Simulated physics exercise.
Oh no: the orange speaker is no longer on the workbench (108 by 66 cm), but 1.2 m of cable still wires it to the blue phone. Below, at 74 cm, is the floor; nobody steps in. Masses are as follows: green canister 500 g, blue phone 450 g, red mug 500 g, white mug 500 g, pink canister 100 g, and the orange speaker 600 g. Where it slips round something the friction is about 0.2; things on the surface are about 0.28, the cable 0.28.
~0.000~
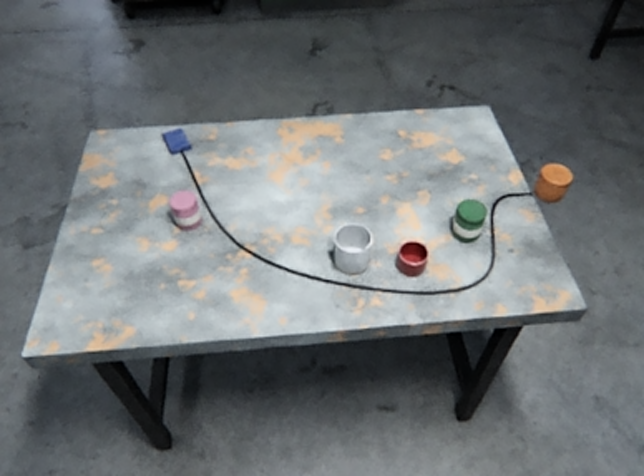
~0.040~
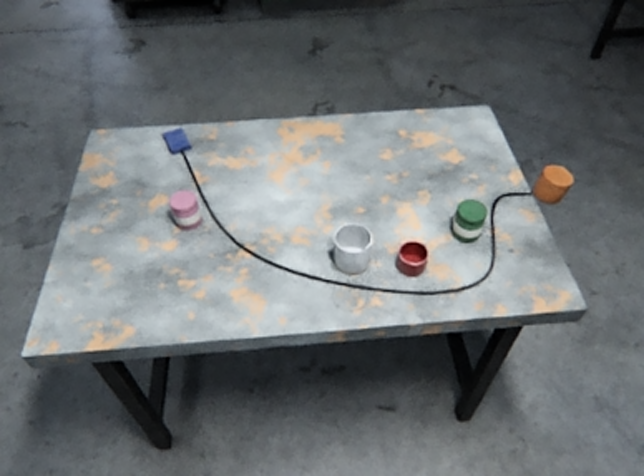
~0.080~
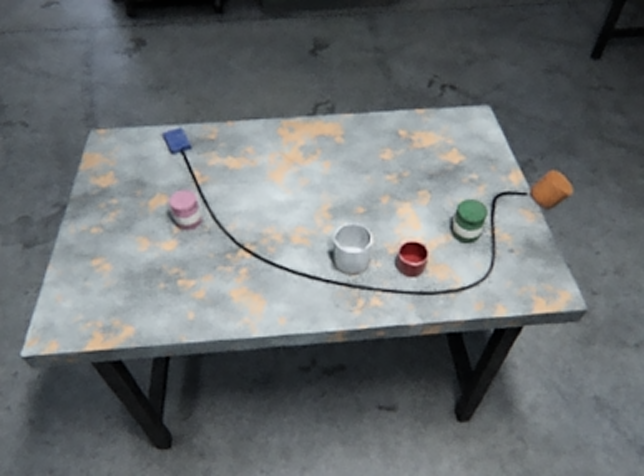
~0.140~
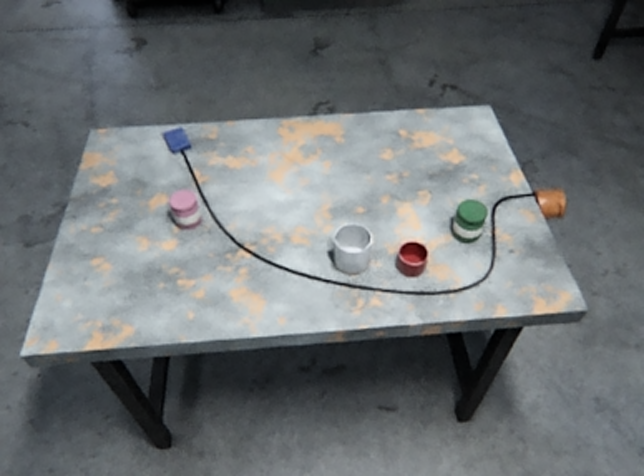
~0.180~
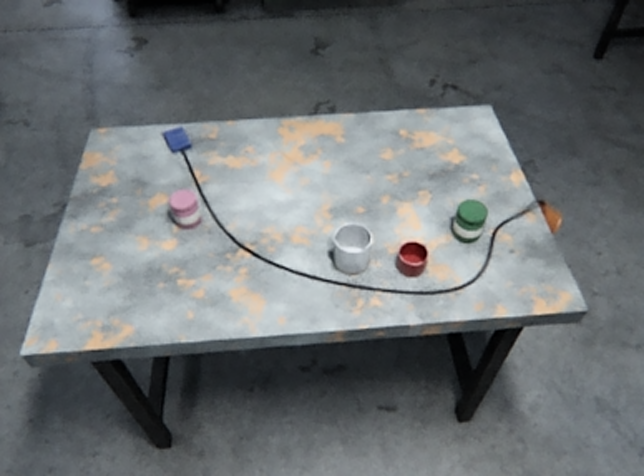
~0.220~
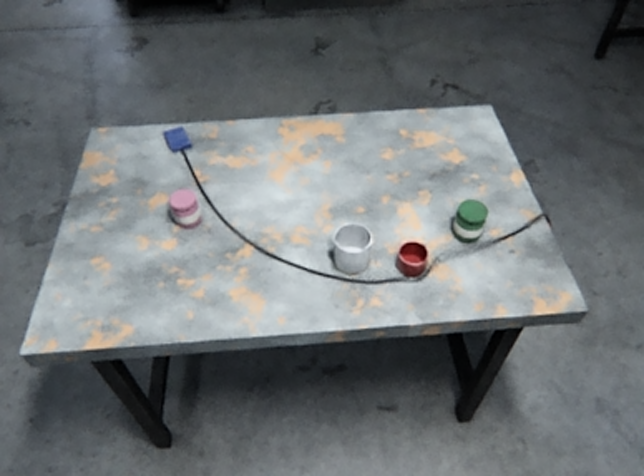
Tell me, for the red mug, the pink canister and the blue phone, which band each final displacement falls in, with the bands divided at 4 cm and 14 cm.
Bands: Red mug - middle band, pink canister - lowest band, blue phone - highest band.
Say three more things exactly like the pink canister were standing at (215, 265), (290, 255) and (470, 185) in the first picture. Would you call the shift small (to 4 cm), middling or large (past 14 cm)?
Going one by one, I'd say a short shift, then a long shift, then a short shift.
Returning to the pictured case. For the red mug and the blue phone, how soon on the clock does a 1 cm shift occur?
Times: Red mug = 0.32 s, blue phone = 0.30 s.
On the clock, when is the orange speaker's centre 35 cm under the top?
The clock reads 0.44 s at that moment.
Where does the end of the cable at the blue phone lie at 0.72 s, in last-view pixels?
It sits close to (304, 217) in the last view.
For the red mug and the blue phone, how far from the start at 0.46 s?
The red mug is 6 cm out and the blue phone is 15 cm out.
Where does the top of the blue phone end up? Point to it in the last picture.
(371, 263).
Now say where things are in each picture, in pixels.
In the first frame, shows, red mug (414, 252); pink canister (183, 199); blue phone (176, 139); cable runs through (494, 207) (473, 285) (347, 285) (245, 248) (197, 184).
In the second frame, shows, orange speaker (557, 175); cable runs through (494, 207) (347, 285) (197, 184).
In the third frame, shows, orange speaker (551, 190); cable runs through (493, 207) (347, 285) (197, 183).
In the fourth frame, shows, orange speaker (547, 205); cable runs through (495, 207) (347, 285) (197, 183).
In the fifth frame, shows, orange speaker (542, 219); cable runs through (520, 214) (347, 284) (197, 183).
In the sixth frame, shows, red mug (414, 252); pink canister (182, 198); blue phone (177, 137); cable runs through (545, 216) (463, 250) (252, 244) (198, 182).
By 0.5 s, the cable's tail end at (229, 170); blue phone 14 cm off its start, red mug 6 cm off its start, orange speaker over the edge.
By 0.7 s, the cable's tail end at (304, 217); blue phone 38 cm off its start, red mug 8 cm off its start, orange speaker over the edge.
By 1.0 s, the cable's tail end at (378, 264); blue phone 59 cm off its start at (360, 253), red mug 8 cm off its start at (414, 222), orange speaker over the edge.
By 1.2 s, the cable's tail end at (389, 273); blue phone 62 cm off its start, red mug 8 cm off its start, orange speaker over the edge.
By 2.4 s, the cable's tail end at (389, 273); blue phone 62 cm off its start at (371, 263), red mug 8 cm off its start at (414, 222), pink canister 0 cm off its start at (182, 198), orange speaker over the edge.
